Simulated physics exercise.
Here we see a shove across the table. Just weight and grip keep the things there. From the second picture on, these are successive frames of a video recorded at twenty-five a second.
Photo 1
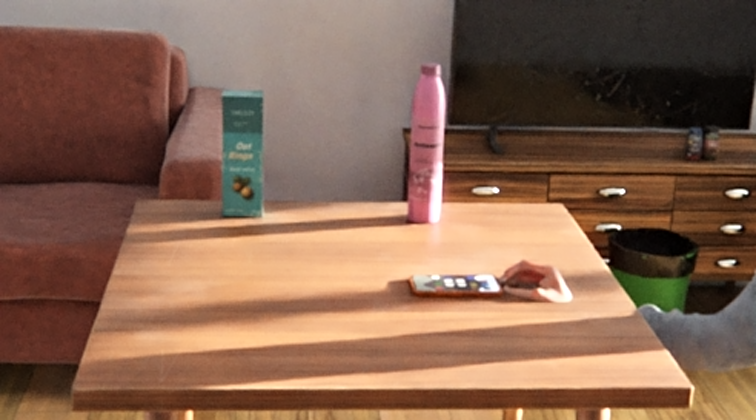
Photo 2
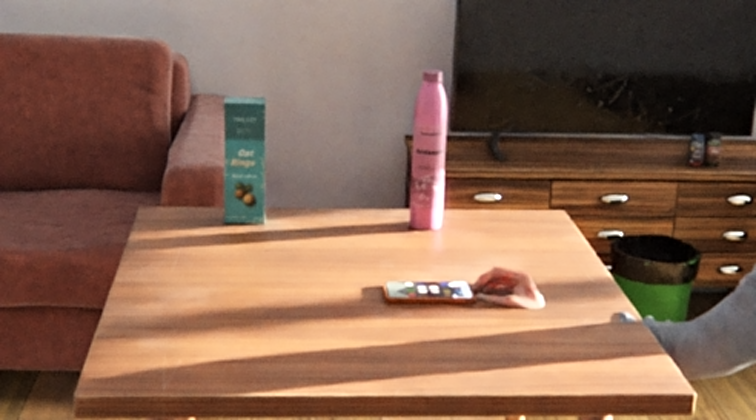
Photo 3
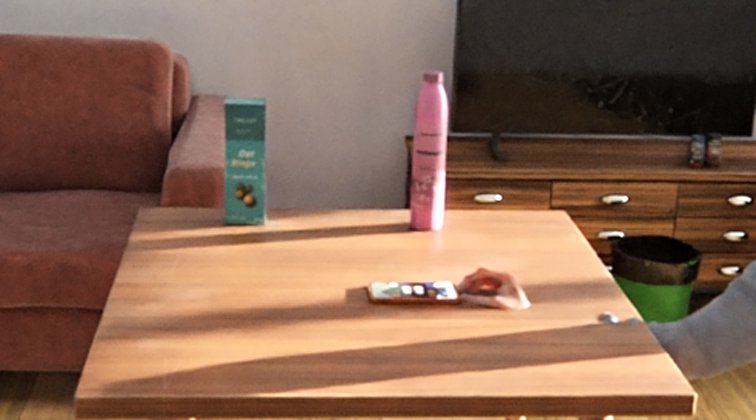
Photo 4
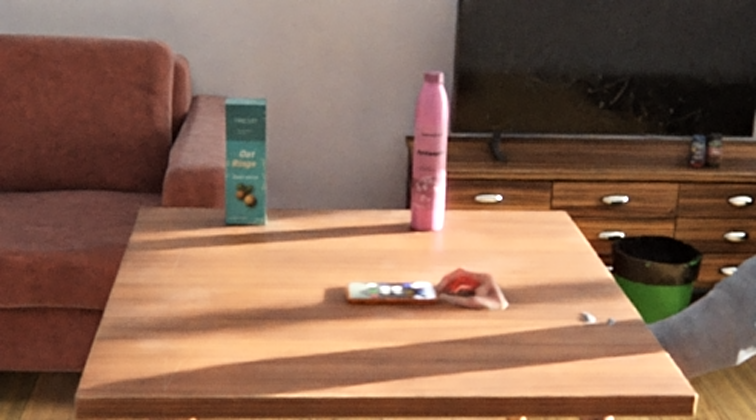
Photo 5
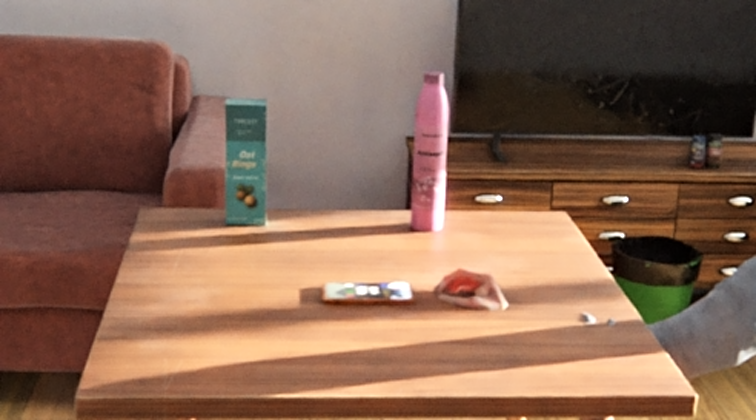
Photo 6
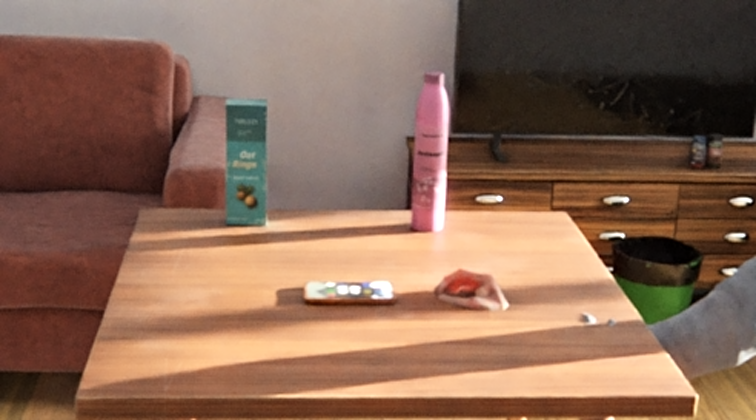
In the video, a hand pushes an orange phone leftward across a wooden table, in front of a green box and a pink bottle; the phone separates from the hand and slides a little farther left while the hand stays behind.
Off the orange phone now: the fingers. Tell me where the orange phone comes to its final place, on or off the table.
See, the table still has it at the end.
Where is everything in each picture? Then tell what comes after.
In the first picture, under the hand; orange phone (455, 285).
In the second picture, under the hand; orange phone (428, 292).
In the third picture, under the hand; orange phone (413, 293).
In the fourth picture, orange phone (391, 293).
In the fifth picture, orange phone (368, 293) shifted a little.
In the sixth picture, orange phone (349, 292) shifted a little.
Then, 0.10 s on from there, orange phone shifted about its own width near (317, 293).
Then, 0.20 s on from there, orange phone shifted about its own width near (308, 293).
In the end, moved from the start, orange phone. At the end, from the last picture's camera, orange phone near (308, 293).
